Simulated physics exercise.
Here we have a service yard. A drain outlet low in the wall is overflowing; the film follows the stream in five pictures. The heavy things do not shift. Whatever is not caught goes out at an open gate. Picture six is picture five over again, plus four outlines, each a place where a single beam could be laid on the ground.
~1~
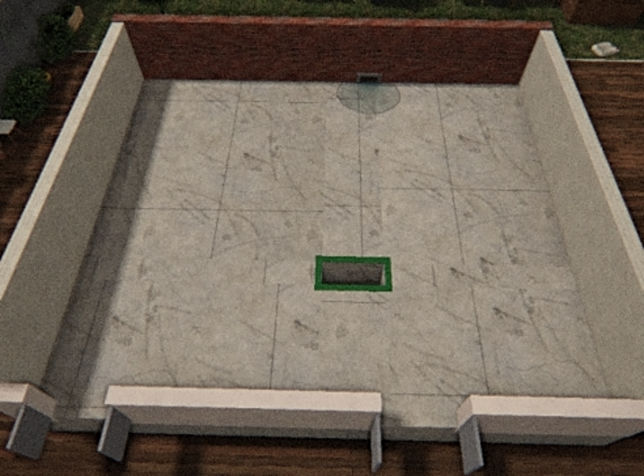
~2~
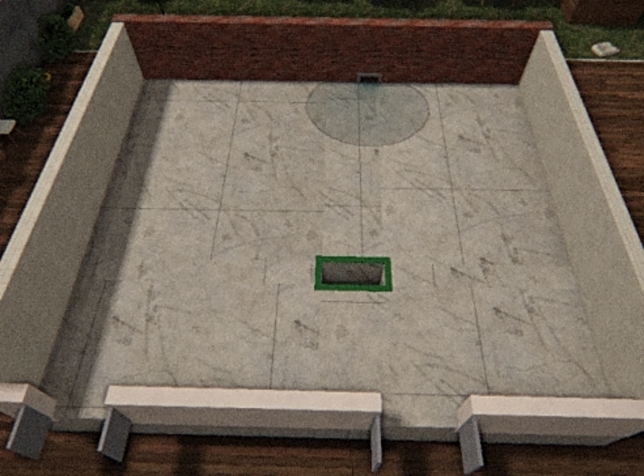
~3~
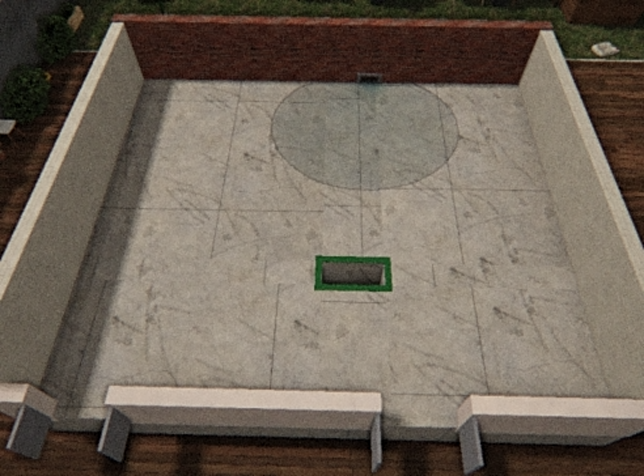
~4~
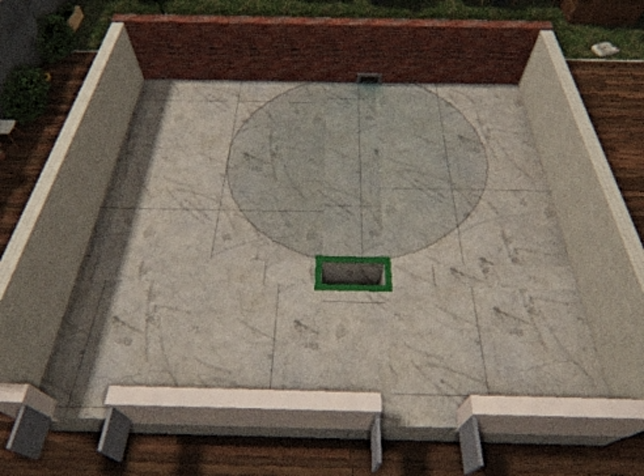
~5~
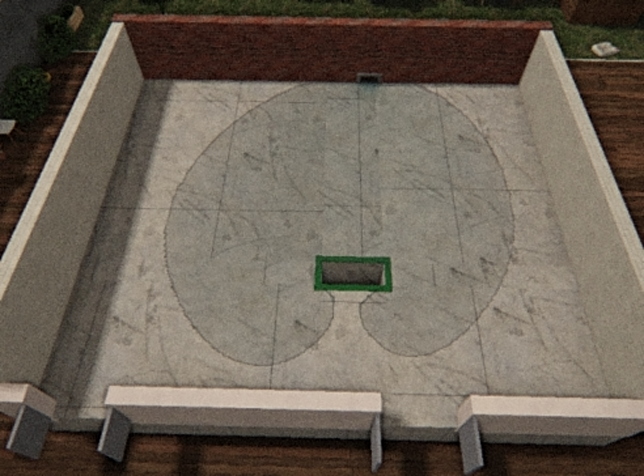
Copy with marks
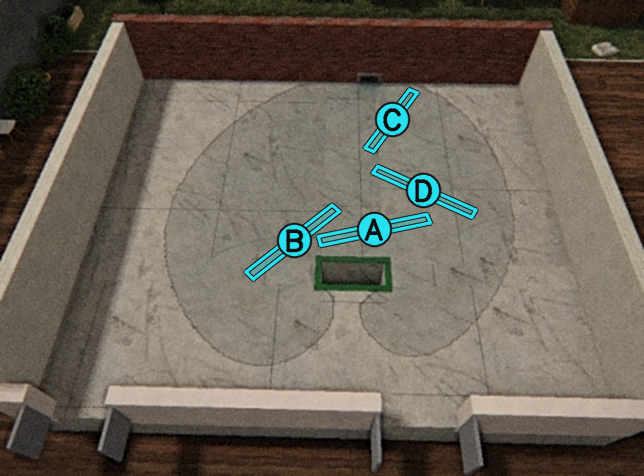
To begin with, a small round patch of water lies beside an opening in the red brick back wall of a walled, paved yard. The patch spreads wider across the paving towards the green-edged gully, then reaches it and curls around both sides, leaving a dry strip in front.
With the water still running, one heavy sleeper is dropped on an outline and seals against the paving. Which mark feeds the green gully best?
Best: B.
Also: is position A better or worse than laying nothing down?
It is worse.
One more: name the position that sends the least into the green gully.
That is position A.
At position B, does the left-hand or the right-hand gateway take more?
The left gate.
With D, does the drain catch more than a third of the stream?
No.
In cyan, A from (319, 240) to (428, 218); B from (249, 275) to (335, 208); C from (369, 149) to (413, 91); D from (375, 169) to (473, 213).
With A, about 2 % of the stream goes into the green gully, about 96 % out by the gates.
With B, about 25 % of the stream goes into the green gully, about 73 % out by the gates.
With C, about 19 % of the stream goes into the green gully, about 79 % out by the gates.
With D, about 15 % of the stream goes into the green gully, about 83 % out by the gates.
